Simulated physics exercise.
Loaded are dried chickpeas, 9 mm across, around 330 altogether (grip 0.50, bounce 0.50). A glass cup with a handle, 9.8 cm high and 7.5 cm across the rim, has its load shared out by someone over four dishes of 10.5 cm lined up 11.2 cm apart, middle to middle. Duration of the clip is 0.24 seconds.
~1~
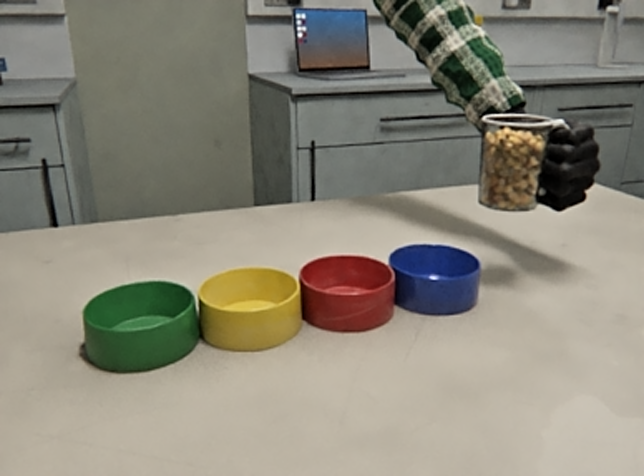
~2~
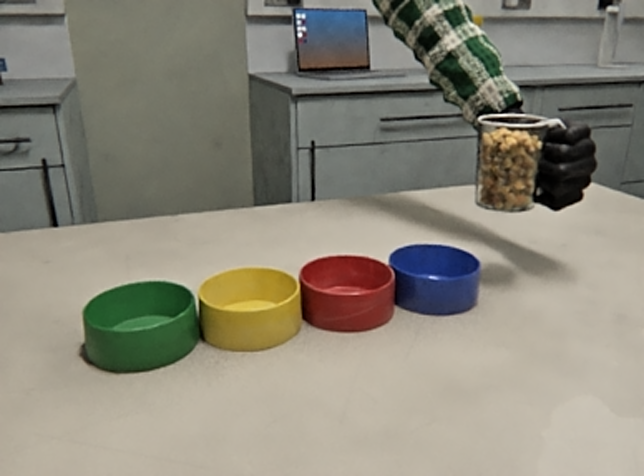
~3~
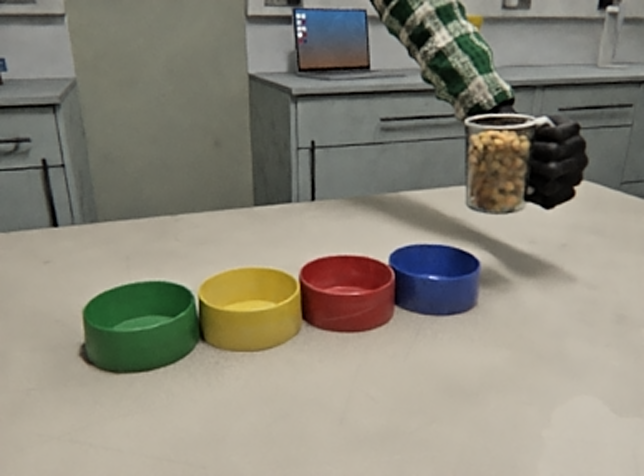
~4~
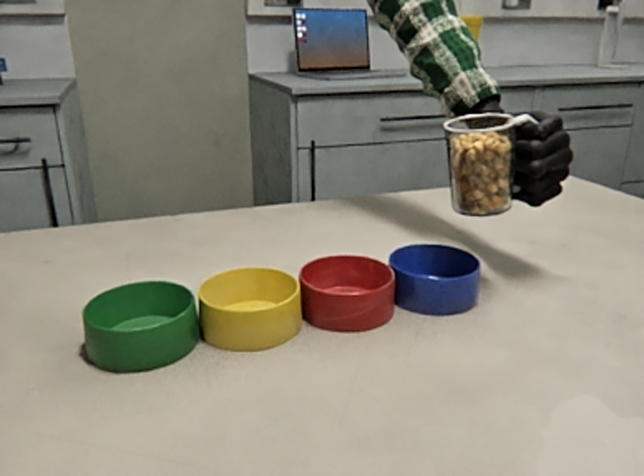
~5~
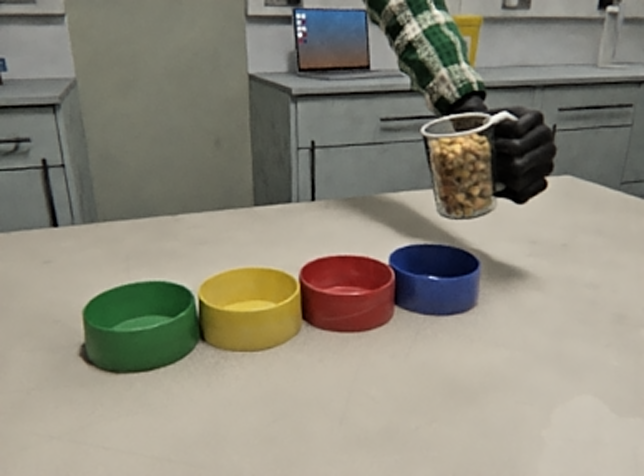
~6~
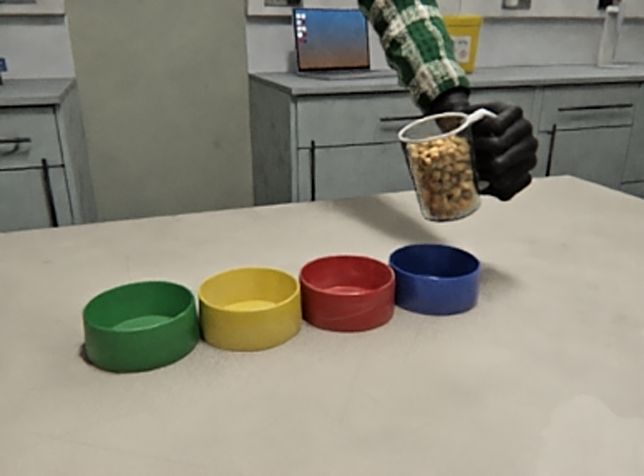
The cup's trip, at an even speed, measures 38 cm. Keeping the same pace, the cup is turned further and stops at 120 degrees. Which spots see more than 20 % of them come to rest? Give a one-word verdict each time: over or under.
In order: Red: It will collect a share of a fifth or less, blue: It will collect a share of a fifth or less, green: It will collect a share beyond a fifth, yellow: It will collect a share of a fifth or less, counter: It will collect a share of a fifth or less.
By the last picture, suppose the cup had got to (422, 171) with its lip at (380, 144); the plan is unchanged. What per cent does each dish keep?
The red dish keeps 0, the blue one 0, the green one 90 and the yellow one 0.
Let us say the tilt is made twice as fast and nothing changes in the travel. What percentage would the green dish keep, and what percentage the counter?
Then the green dish would get 70 and the counter 30.
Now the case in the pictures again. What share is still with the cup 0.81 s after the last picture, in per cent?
Some 80 per cent.
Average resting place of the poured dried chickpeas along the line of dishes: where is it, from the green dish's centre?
The average sits about 2 cm from the centre, on its left.
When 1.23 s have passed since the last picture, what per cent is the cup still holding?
Approx. 20 % - an estimate.
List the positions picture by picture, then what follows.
Cup at (512, 163), tilt 0 degrees, lip at (490, 122), moved 0.0 cm; middle of the pieces at (513, 166); blue dish at (434, 261); red dish at (347, 273); yellow dish at (249, 288); green dish at (140, 304), in the first frame.
Cup at (509, 163), tilt 1 degrees, lip at (485, 123), moved 0.5 cm; middle of the pieces at (510, 166), in the second frame.
Cup at (498, 164), tilt 4 degrees, lip at (472, 125), moved 2.0 cm; middle of the pieces at (499, 167), in the third frame.
Cup at (481, 165), tilt 8 degrees, lip at (450, 130), moved 4.3 cm; middle of the pieces at (482, 168), in the fourth frame.
Cup at (462, 167), tilt 13 degrees, lip at (427, 135), moved 6.8 cm; middle of the pieces at (464, 169), in the fifth frame.
Cup at (443, 169), tilt 18 degrees, lip at (404, 140), moved 9.3 cm; middle of the pieces at (445, 171); blue dish at (434, 261); red dish at (347, 273); yellow dish at (249, 288); green dish at (140, 304), in the sixth frame.
Then, 0.48 s after the last picture, tilt 66 degrees; cup holds 100 %.
Then, 0.81 s after the last picture, tilt 99 degrees; cup holds 80 %, green 10 %.
Then, 1.23 s after the last picture, tilt 120 degrees; cup holds 20 %, green 65 %.
In the end, red 0 %, blue 0 %, green 90 %, yellow 0 %, counter 10 %.
